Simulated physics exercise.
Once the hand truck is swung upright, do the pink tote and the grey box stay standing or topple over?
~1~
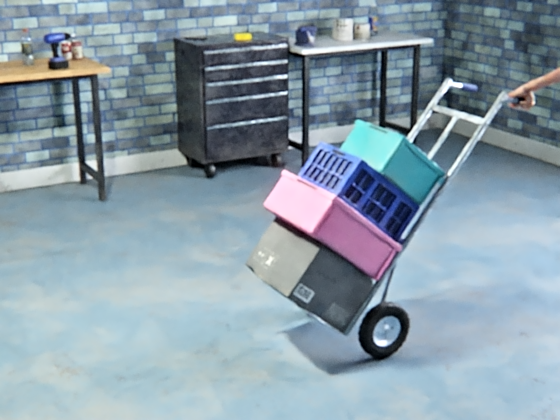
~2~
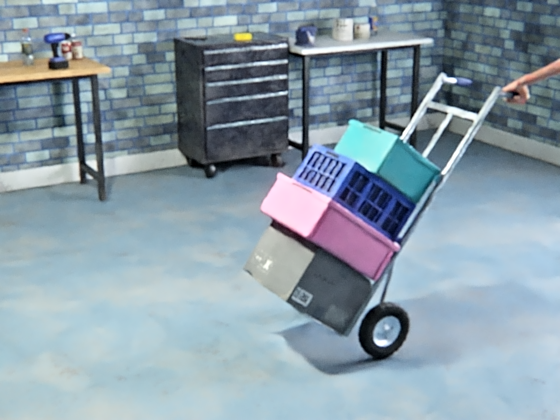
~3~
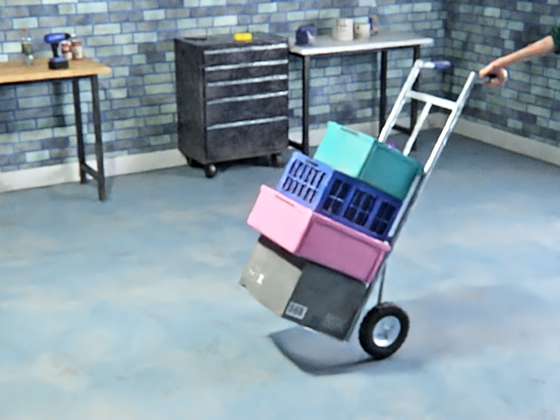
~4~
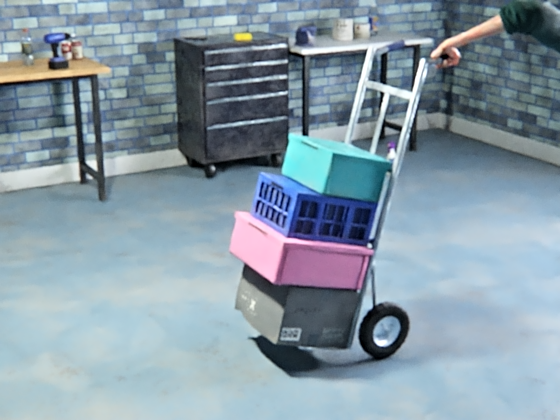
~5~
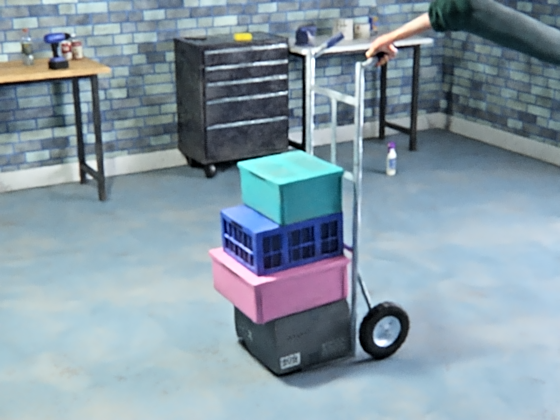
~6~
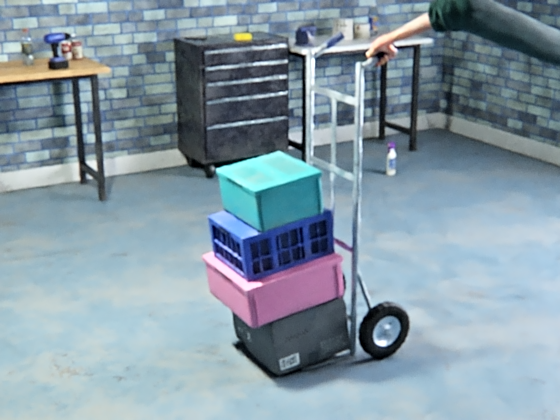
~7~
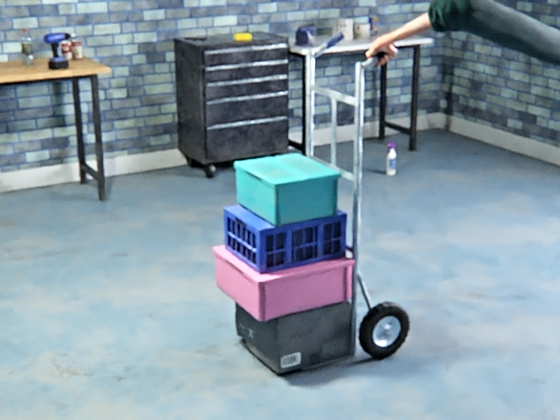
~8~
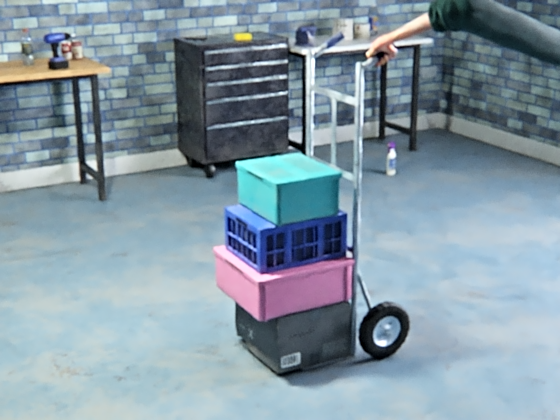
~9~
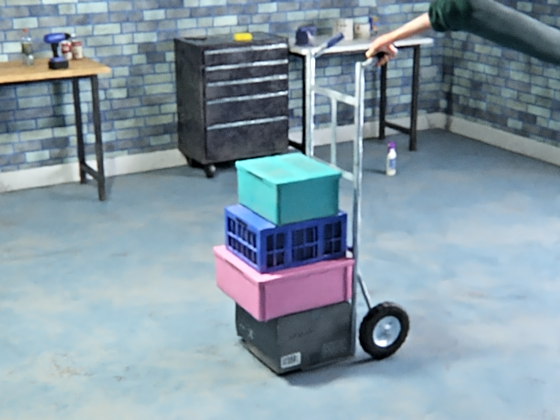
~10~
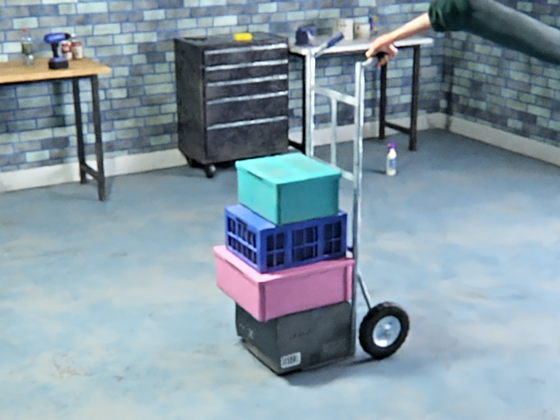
They both stay standing. The pink tote and the grey box rock briefly to the left with the stack, then settle back upright on the hand truck.
Hand truck carrying four stacked boxes swinging upright in a workshop, the stack rocking left, then settling back as a hand holds the handle.
